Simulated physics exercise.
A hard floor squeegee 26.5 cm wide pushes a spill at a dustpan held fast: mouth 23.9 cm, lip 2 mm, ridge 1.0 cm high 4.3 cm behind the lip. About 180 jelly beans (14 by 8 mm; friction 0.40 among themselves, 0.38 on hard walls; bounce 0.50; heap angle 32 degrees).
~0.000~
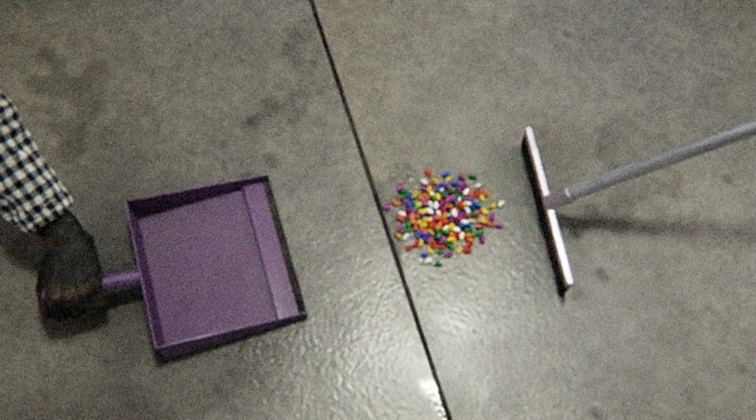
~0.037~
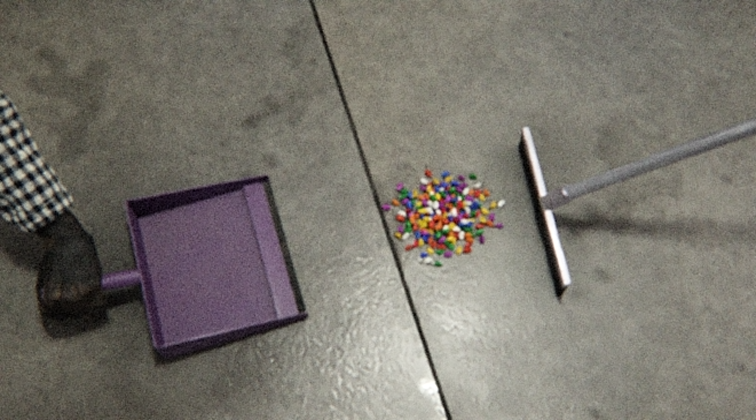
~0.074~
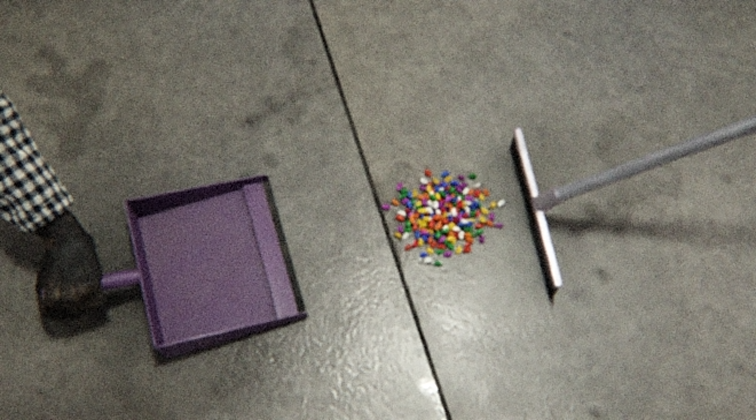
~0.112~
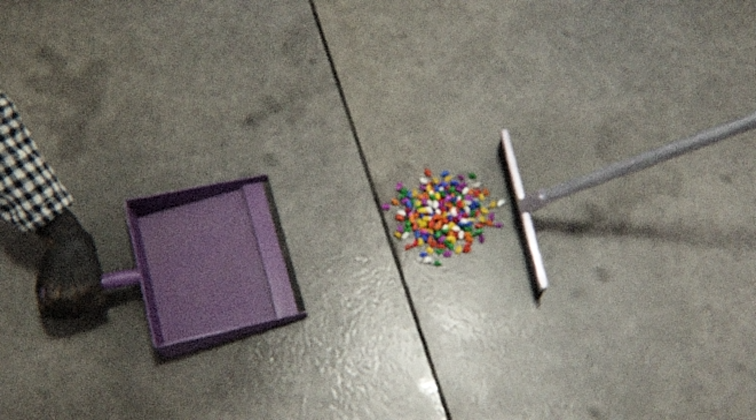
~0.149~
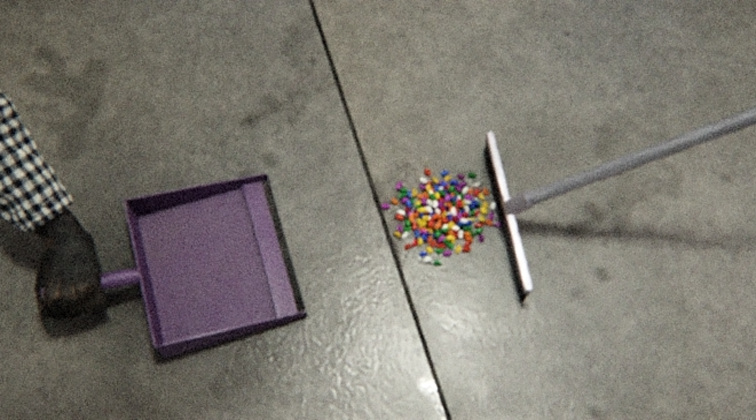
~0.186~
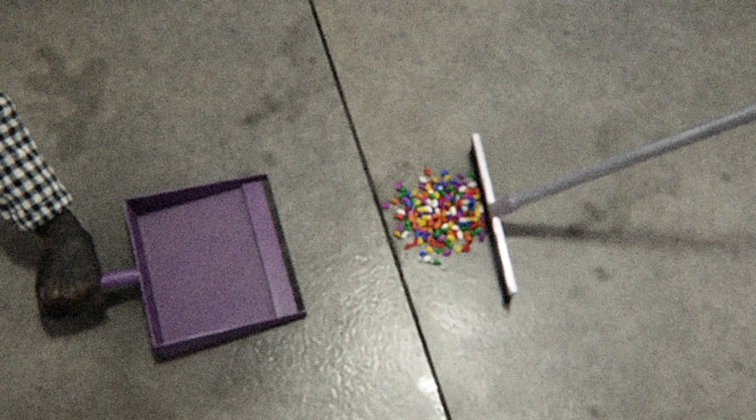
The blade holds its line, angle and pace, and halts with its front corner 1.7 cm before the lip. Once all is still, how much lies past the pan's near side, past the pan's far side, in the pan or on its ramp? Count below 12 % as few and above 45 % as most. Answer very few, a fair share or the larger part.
Near side very few, far side very few, pan a fair share.
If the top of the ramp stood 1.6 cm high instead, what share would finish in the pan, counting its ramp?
It would be near 25 per cent.
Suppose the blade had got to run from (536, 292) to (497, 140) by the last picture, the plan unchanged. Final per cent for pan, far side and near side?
Pan 20, far 0, near 5.
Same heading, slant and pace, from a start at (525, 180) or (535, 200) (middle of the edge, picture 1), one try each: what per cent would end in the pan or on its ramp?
About 45 and 35 per cent.
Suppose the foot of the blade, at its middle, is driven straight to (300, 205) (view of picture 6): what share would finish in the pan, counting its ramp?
About 30 per cent.
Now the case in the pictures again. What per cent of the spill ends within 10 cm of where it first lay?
About 0 per cent.
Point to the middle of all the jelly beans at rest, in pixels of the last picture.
Around (287, 233).
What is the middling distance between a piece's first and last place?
About 26 cm.
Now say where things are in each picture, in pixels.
In the first picture, blade from (568, 284) to (528, 133), moved 0.0 cm, 0 of the pieces shifted so far; middle of the pieces at (444, 212); pan at (208, 270).
In the second picture, blade from (566, 284) to (525, 133), moved 0.4 cm, 0 of the pieces shifted so far; middle of the pieces at (444, 212).
In the third picture, blade from (557, 285) to (517, 134), moved 1.7 cm, 0 of the pieces shifted so far; middle of the pieces at (444, 212).
In the fourth picture, blade from (543, 287) to (504, 136), moved 3.9 cm, 0 of the pieces shifted so far; middle of the pieces at (443, 211).
In the fifth picture, blade from (527, 289) to (489, 138), moved 6.2 cm, 2 of the pieces shifted so far; middle of the pieces at (443, 211).
In the sixth picture, blade from (512, 292) to (475, 140), moved 8.5 cm, 21 of the pieces shifted so far; middle of the pieces at (443, 210); pan at (207, 268). The blade's pace is about 0.62 m/s, heading 7 degrees away from the viewer's side.
After 0.42 s, middle of the blade 17 cm from the lip; 0 % over the lip, far side 0 %, near side 0 %.
After 0.57 s, middle of the blade 8 cm from the lip; 0 % over the lip, far side 5 %, near side 5 %.
After 0.85 s, middle of the blade 3 cm from the lip; 30 % over the lip, far side 10 %, near side 5 %.
In the end, at 2.4 s, near side 5 %, far side 10 %, pan 30 %, in front of the lip or behind the blade 60 %.
